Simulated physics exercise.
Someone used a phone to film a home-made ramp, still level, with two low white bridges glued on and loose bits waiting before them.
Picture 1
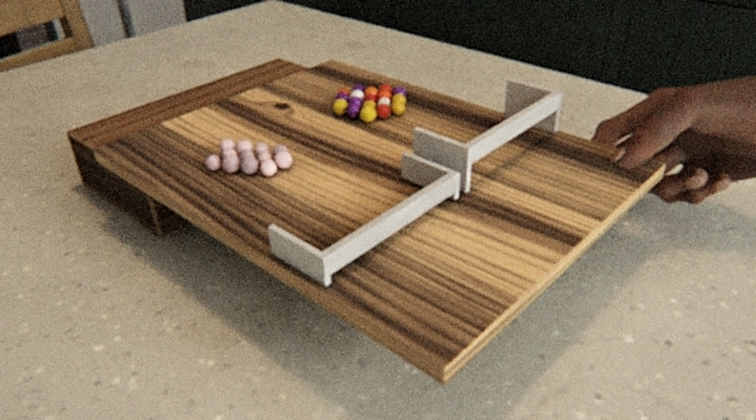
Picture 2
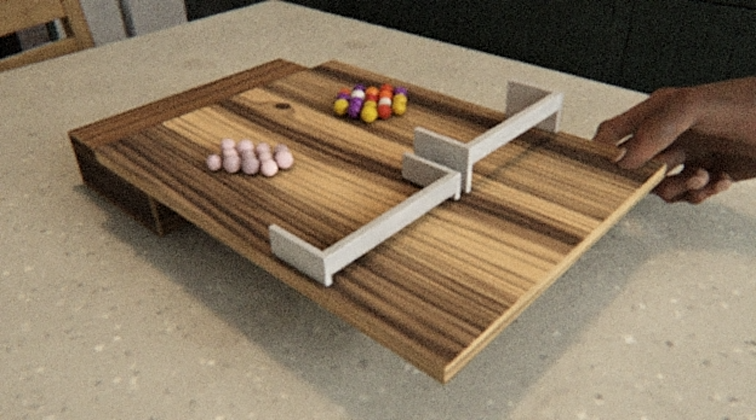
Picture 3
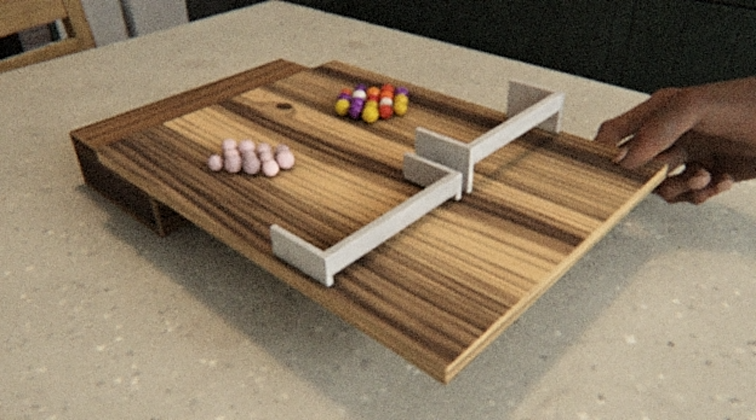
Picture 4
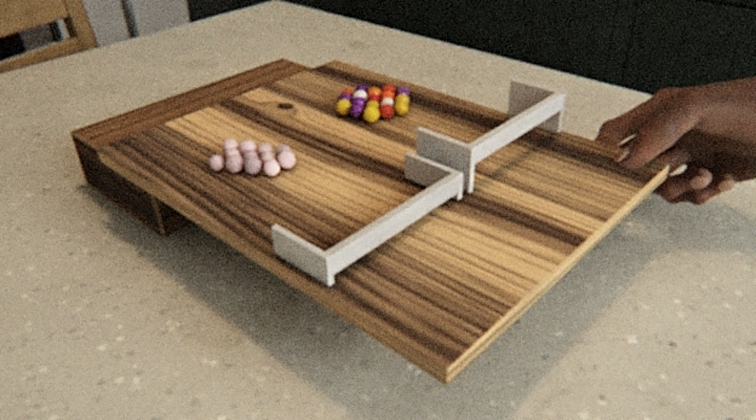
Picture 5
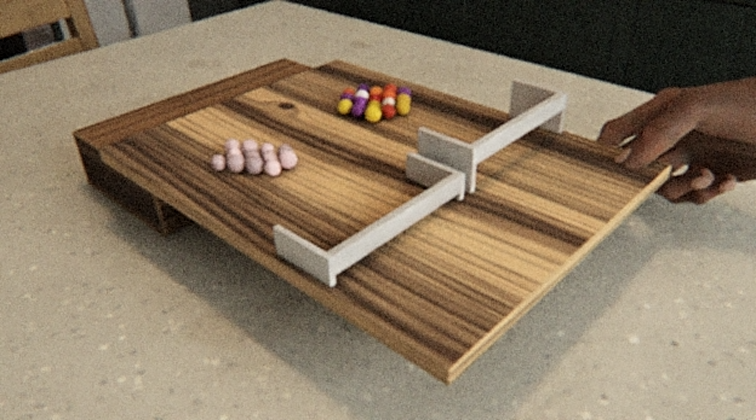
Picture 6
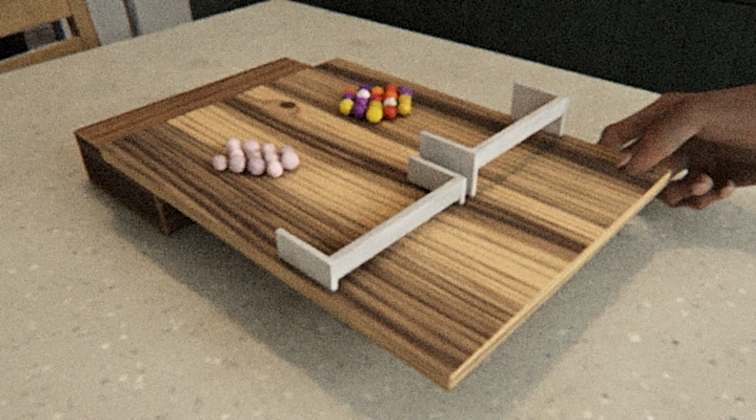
A hand holding the right end of a striped wooden board nearly still, with pale pink and multicoloured balls resting behind grey barriers.
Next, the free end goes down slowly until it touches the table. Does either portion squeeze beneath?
Near portion - stuck at the bar. Far portion - through the gap.
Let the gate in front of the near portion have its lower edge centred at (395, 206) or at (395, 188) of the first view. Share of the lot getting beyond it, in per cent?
The first try lets some 100 per cent by, the second some 100 per cent.
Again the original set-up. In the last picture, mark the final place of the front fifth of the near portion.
It ends up roughly at (401, 262).
Then, 0.35 s after the last picture, board sloping at 9°; near portion on its way down; far portion on its way down.
Then, 0.65 s after the last picture, board resting at 11°; near portion on its way down; far portion on its way down.
Then, 0.92 s after the last picture, board resting at 11°; near portion has reached its gate; far portion all past its gate.
By the end, board resting at 11°; near portion gathered behind its gate; far portion all past its gate.
